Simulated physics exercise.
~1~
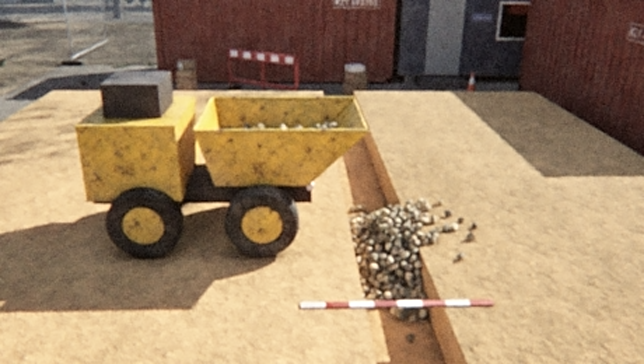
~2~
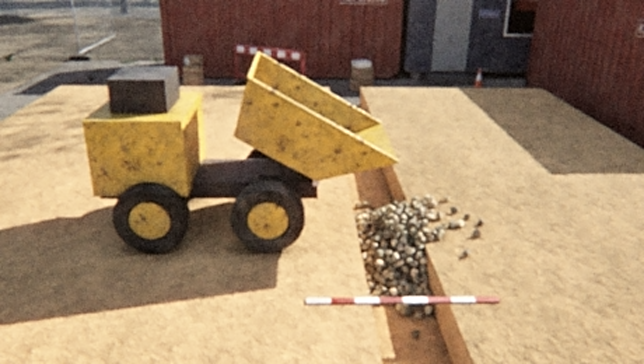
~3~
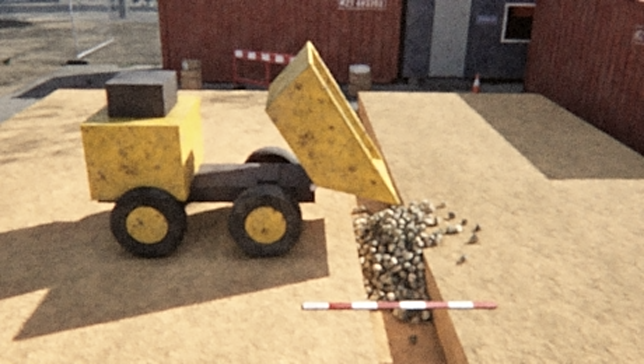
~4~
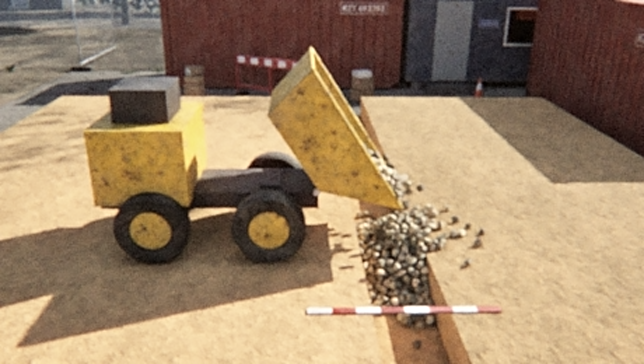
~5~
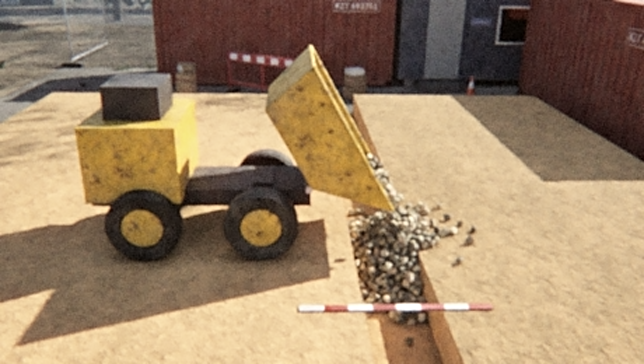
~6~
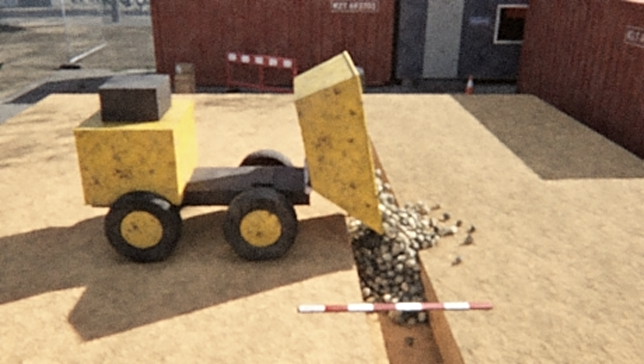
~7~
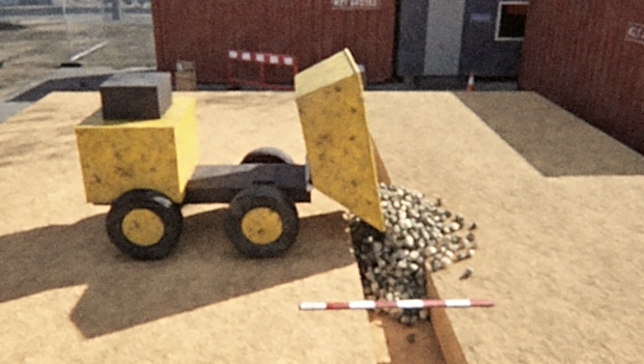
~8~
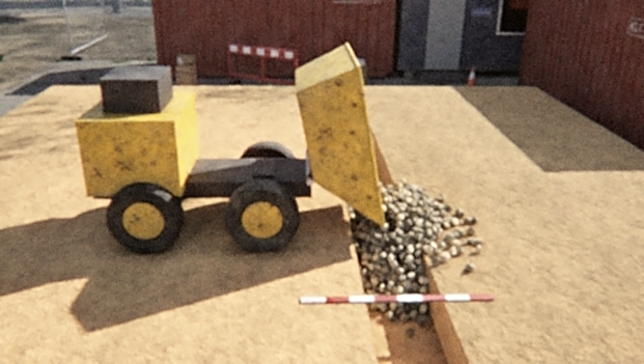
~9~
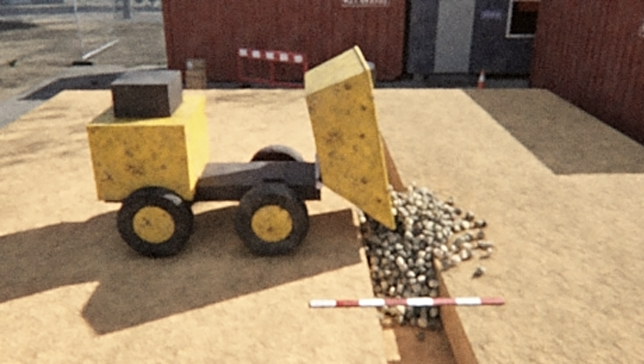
A yellow dumper stands on sandy ground with its skip of pale stones facing a narrow trench, where an earlier heap already lies beside a red and white striped staff. The skip tips steeply forward to the right, and at first the heap hardly changes. It pauses at that slant as stones begin to slide off its lip into the trench. Then it tips again until it stands nearly upright, and more stones pour out. The heap swells and spreads over the far edge, and the skip stays raised above it.
